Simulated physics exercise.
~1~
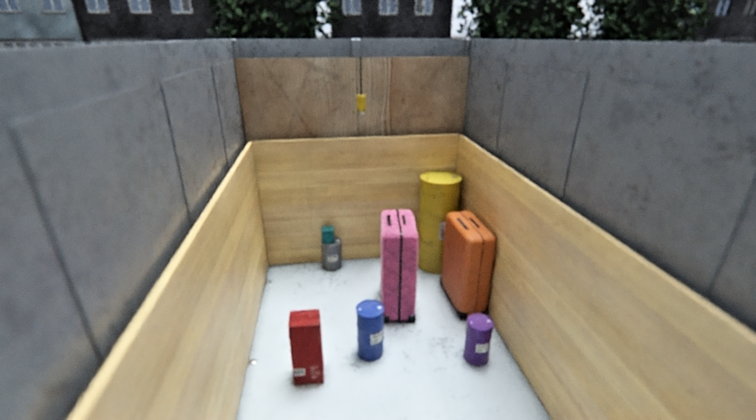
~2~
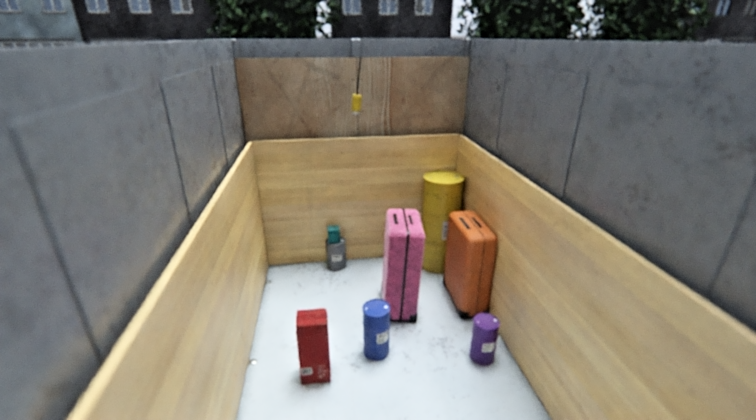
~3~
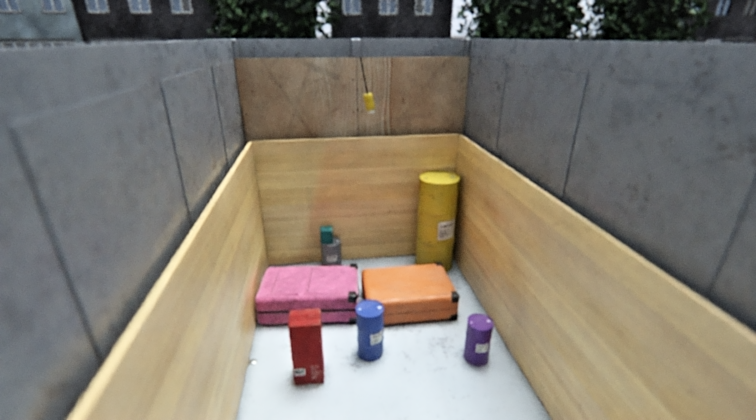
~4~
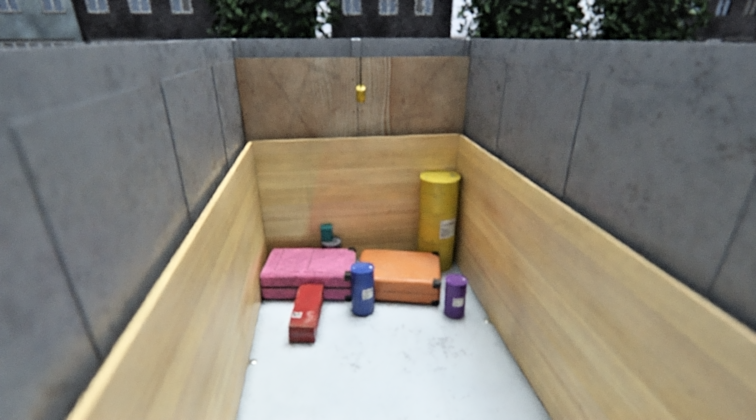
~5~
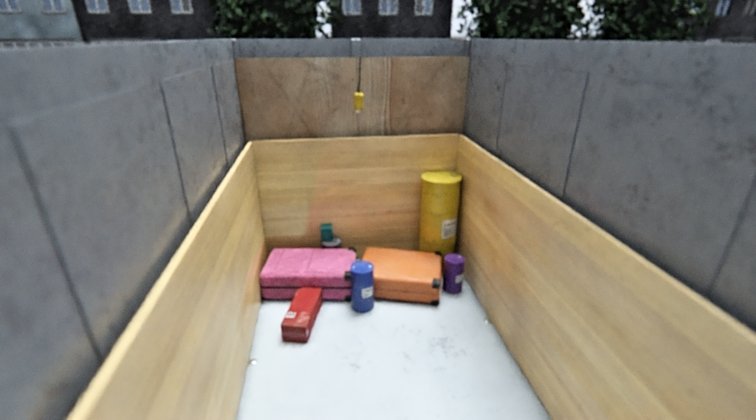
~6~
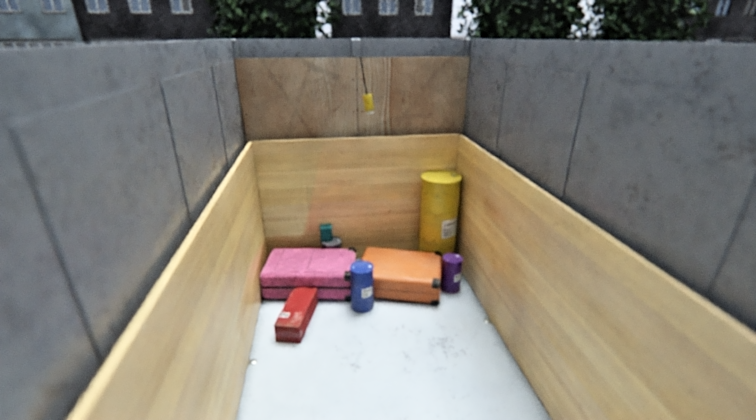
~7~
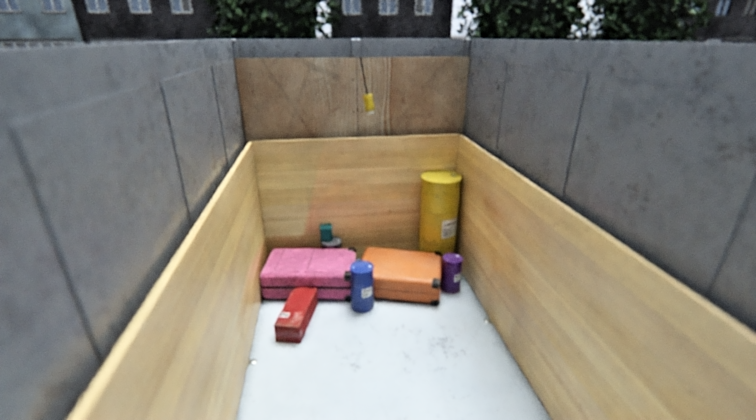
The tall yellow drum stayed standing at the back while the pink and orange cases toppled leftward onto their sides; then the red box tipped over and the blue and purple canisters slid towards the back, ending upright beside the fallen cases.
